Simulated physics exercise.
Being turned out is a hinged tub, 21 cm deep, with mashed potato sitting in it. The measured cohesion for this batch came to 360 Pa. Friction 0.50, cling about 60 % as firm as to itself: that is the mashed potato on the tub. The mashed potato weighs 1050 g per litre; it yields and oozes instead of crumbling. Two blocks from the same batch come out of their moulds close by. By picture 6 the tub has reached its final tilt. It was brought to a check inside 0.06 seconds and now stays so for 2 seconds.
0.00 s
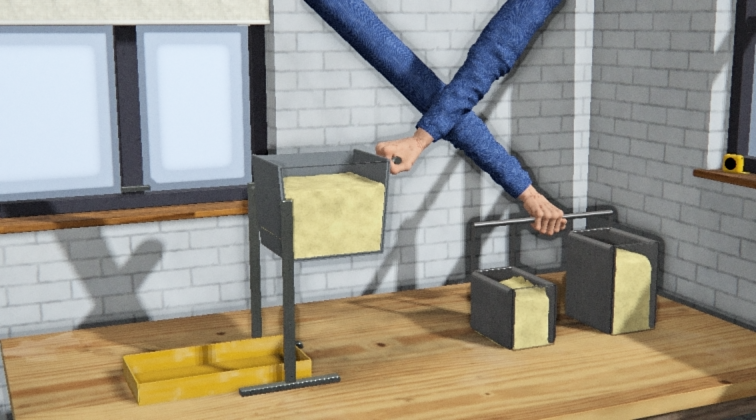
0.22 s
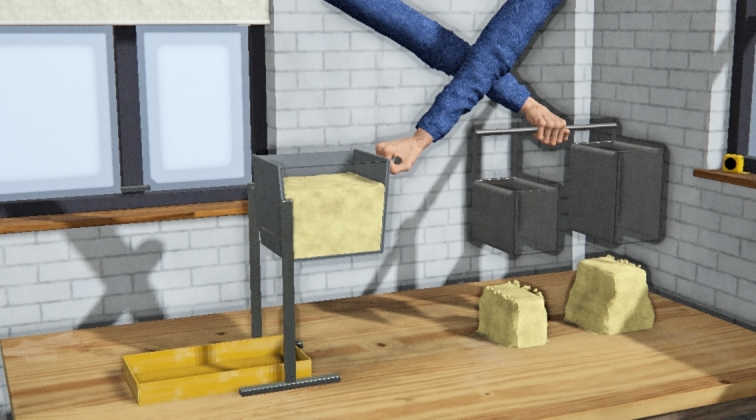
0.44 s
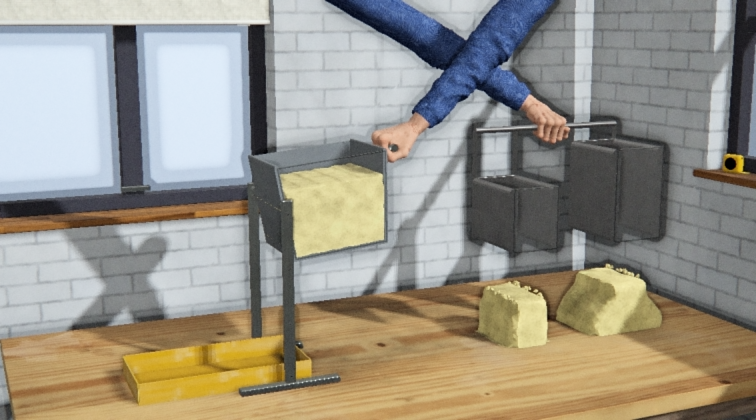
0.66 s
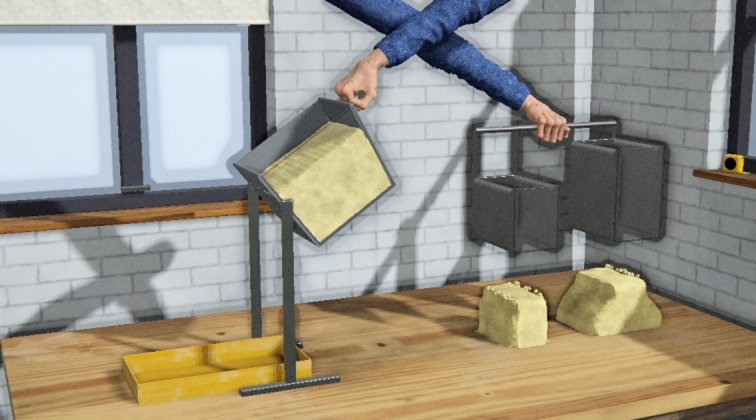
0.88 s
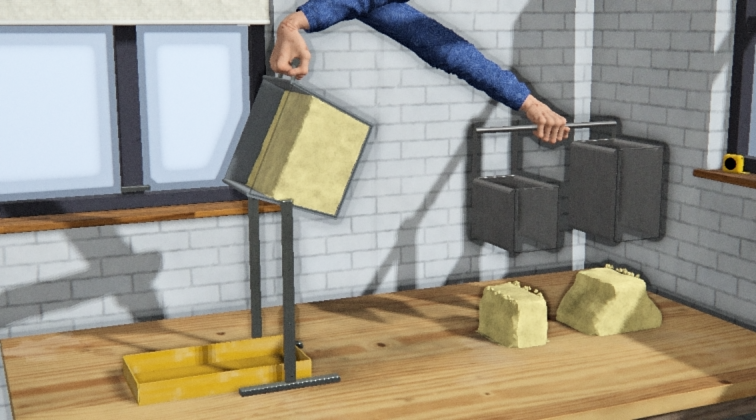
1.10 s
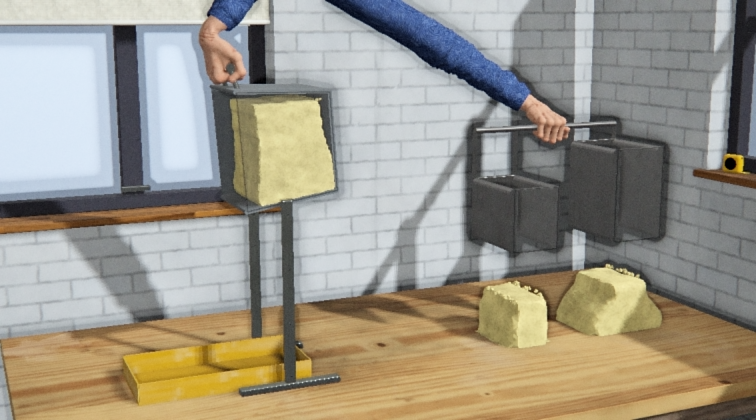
The clip shows one hand lifting two grey moulds off pale yellow blocks, the right one slumping lower, then the other hand swinging a grey tub of the pale mass up and leftward onto its side above a yellow tray.
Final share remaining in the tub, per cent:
Near 39 %.
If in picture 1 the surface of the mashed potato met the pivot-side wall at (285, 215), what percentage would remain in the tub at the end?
That works out near 60 %.
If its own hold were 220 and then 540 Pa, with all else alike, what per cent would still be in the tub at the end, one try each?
Roughly 30 % followed by roughly 45 %.
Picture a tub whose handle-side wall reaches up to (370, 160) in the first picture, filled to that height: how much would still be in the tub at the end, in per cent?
Roughly 45 %.
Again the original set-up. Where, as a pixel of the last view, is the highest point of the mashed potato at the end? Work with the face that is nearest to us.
Roughly at pixel (303, 164).
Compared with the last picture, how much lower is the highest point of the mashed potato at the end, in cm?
Roughly 14 cm.
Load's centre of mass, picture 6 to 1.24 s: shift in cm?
Distance: About 7 cm.
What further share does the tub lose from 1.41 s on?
Roughly 7 percent of the load.
By 1.24 s, the tub is at 94 degrees and holds 84 %.
By 1.41 s, the tub is at 94 degrees and holds 46 %.
By 1.58 s, the tub is at 94 degrees and holds 39 %.
By 1.75 s, the tub is at 94 degrees and holds 39 %.
By 3.10 s, at the end, the tub is at 94 degrees and holds 39 %.
